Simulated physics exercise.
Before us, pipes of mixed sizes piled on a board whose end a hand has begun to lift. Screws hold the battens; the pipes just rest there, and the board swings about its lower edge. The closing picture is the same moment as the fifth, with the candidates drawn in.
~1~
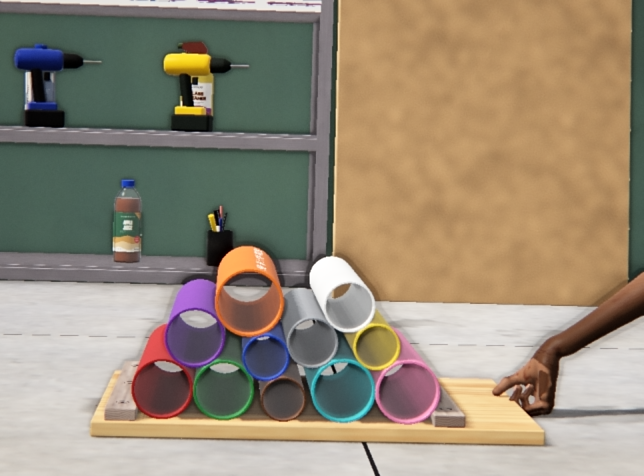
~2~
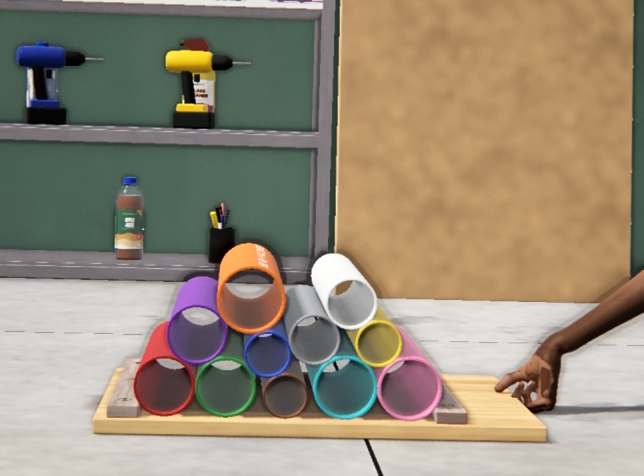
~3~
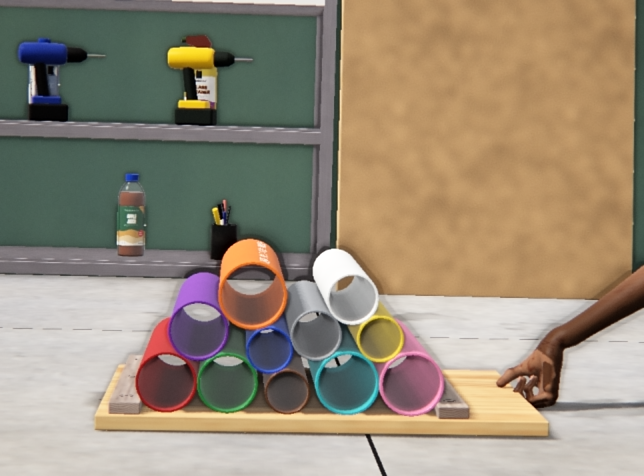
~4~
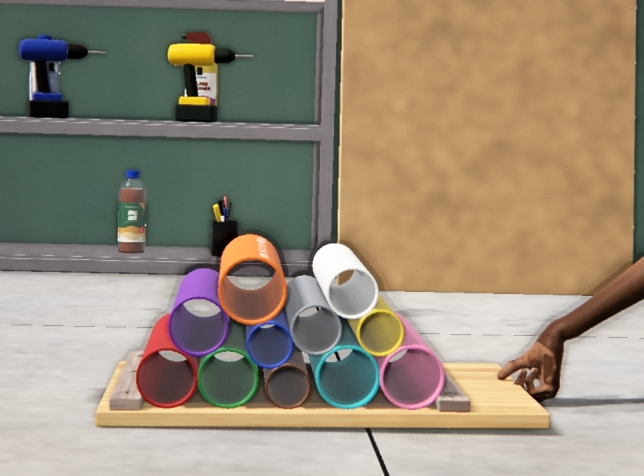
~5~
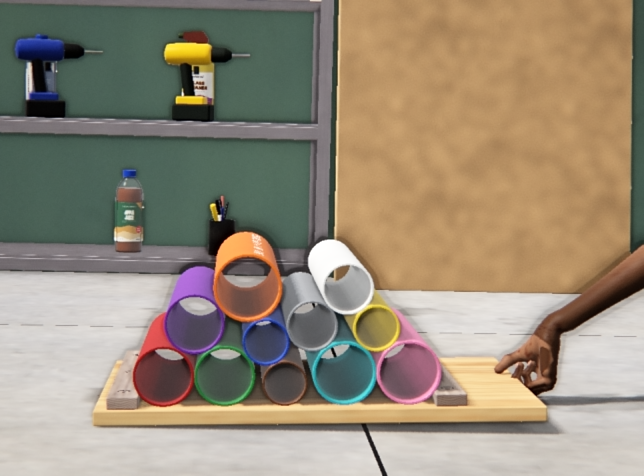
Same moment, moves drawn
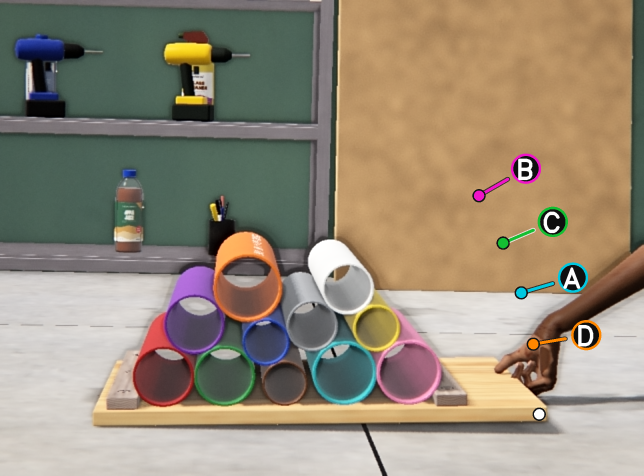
A hand reaches in from the right and rests its fingers on the end of a pale wooden board on a whitish surface, seen from the front and slightly above, before green shelves with drills and a brown panel. Red, green, brown, turquoise and pink pipes line the bottom, with purple, blue, grey, yellow, orange and white above. The view drifts slightly while hand, board and pipes show no clear movement.
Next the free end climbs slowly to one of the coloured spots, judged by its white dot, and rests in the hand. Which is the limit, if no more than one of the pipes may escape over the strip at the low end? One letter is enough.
A is the limit.
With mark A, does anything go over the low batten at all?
No, at A.
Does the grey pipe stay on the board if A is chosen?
The grey pipe: Yes.
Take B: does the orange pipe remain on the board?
The orange pipe: No.
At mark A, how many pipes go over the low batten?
At A the number is none.
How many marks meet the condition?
The number is two.
On the marked copy, A at (521, 293); B at (479, 196); C at (503, 243); D at (533, 344); the white dot at (539, 414).
Following A. Soon after the start, board at 13°.
Later, board at 18°.
In the end, board at 18°, none over the low batten.
As for the rest, B eight over the low batten; C three over the low batten (blue, purple, orange); D none over the low batten.
